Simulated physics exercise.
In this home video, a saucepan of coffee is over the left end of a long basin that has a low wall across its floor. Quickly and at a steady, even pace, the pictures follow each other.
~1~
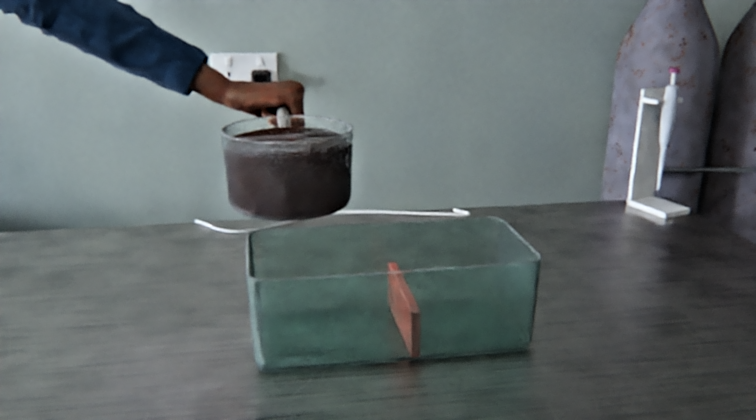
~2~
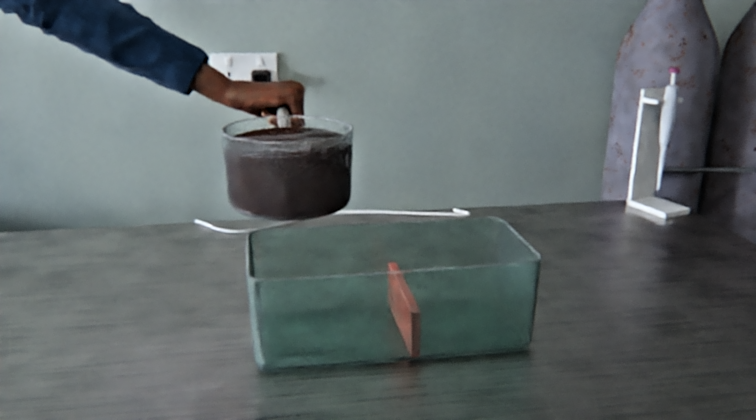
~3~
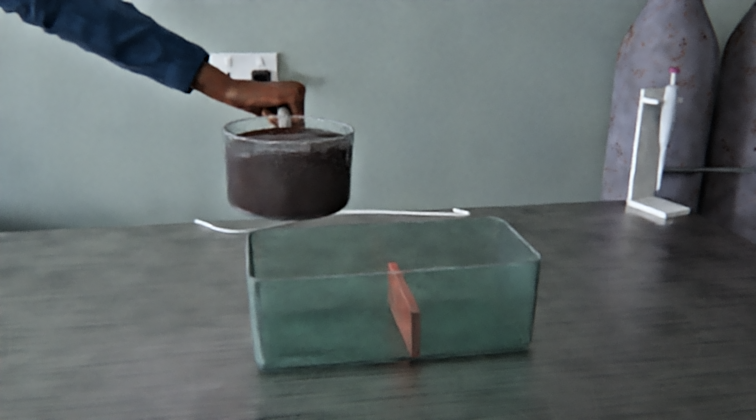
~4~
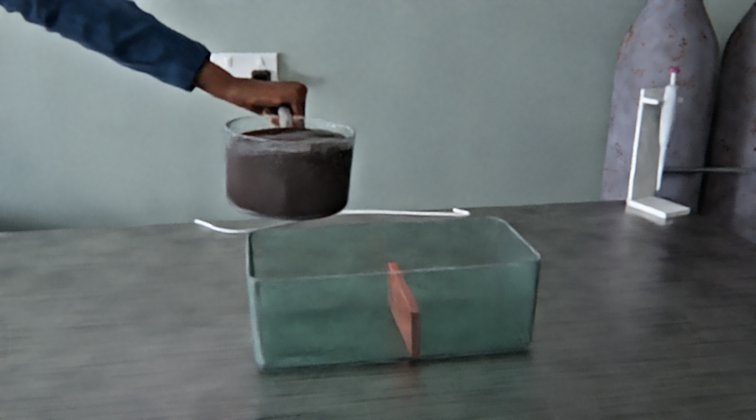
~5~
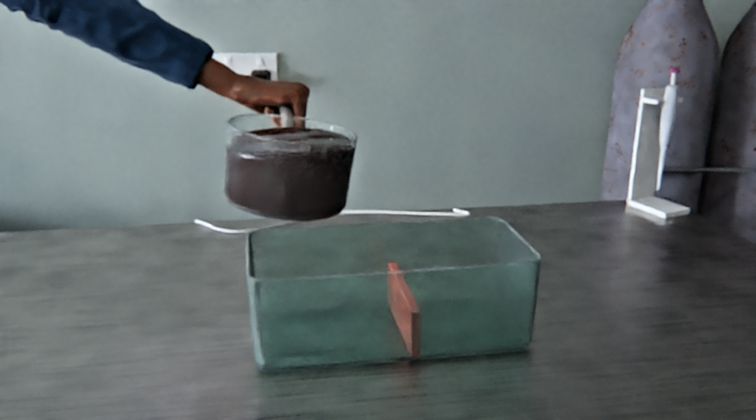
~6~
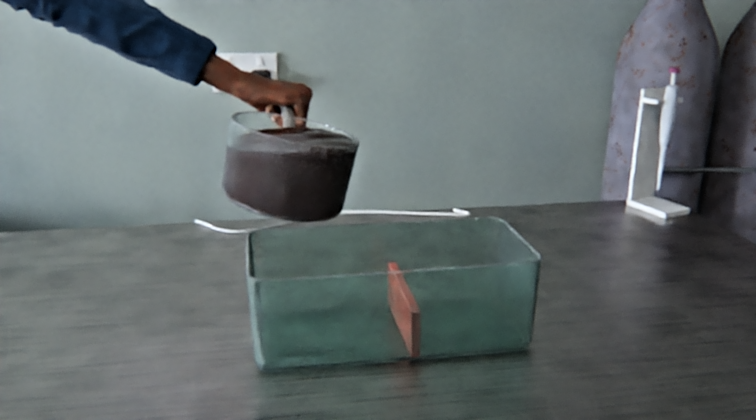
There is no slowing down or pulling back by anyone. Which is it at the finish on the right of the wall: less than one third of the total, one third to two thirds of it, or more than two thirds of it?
At the finish the right of the wall has one third to two thirds of the total.
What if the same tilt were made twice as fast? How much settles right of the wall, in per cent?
Roughly 25 in a hundred.
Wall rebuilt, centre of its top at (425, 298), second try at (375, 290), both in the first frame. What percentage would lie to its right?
The first gives 20 %, the second 75 %.
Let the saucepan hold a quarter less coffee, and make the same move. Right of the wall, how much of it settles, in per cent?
Roughly 30 in a hundred.
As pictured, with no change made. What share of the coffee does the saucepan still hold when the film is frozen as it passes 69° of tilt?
Around 60 in a hundred has not poured out yet.
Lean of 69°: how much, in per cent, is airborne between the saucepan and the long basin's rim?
It's close to 25 per cent.
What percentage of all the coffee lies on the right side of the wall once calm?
That share comes out near 50 percent.
A moment on, the tilt is 69° and 59 per cent is still to pour, 4 is left of the wall and 13 right of it.
Next, the tilt is 103° and 11 per cent is still to pour, 36 is left of the wall and 48 right of it.
Then the tilt is 110° and 0 per cent is still to pour, 51 is left of the wall and 48 right of it.
Later the tilt is 110° and 0 per cent is still to pour, 51 is left of the wall and 48 right of it.
In the end 51 per cent lies left of the wall, 48 right of it and 1 outside.
